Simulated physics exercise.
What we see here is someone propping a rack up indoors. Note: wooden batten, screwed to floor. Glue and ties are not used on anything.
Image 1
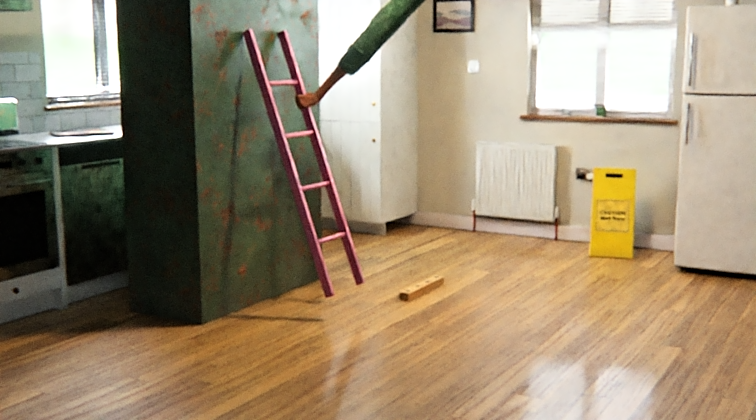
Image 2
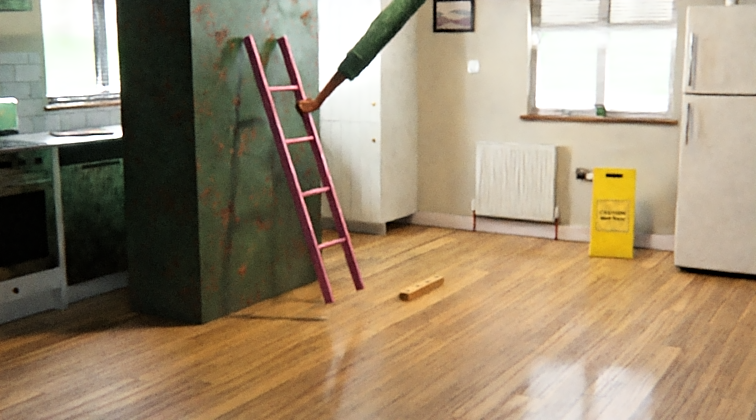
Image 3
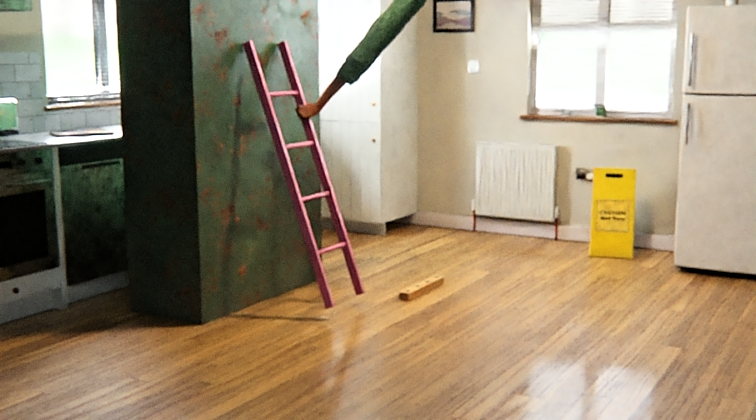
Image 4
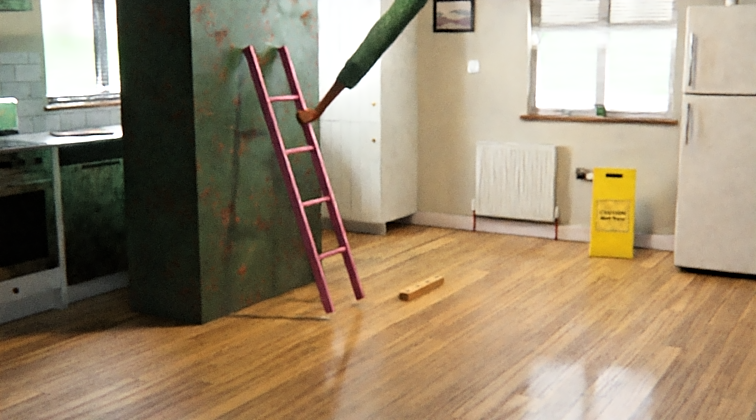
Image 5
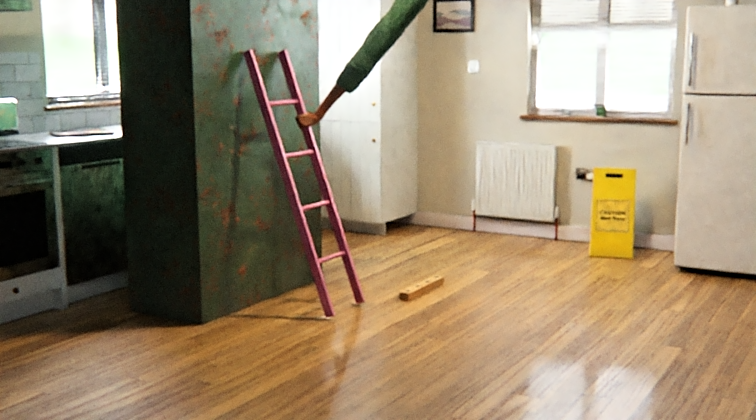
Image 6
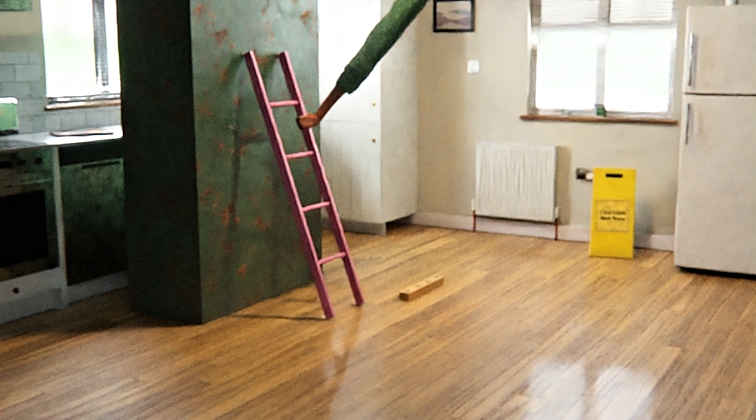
A pink ladder-like rack leaning against a mottled green column moved down slightly, gripped by a hand in a green sleeve, then stayed still with the hand on it, near a wooden batten on the floor.
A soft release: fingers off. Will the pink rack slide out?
It keeps standing.
Then, 1.18 s past the last view, pink rack at rest near (305, 182).
Finally, the pink rack stays up, near (305, 182).
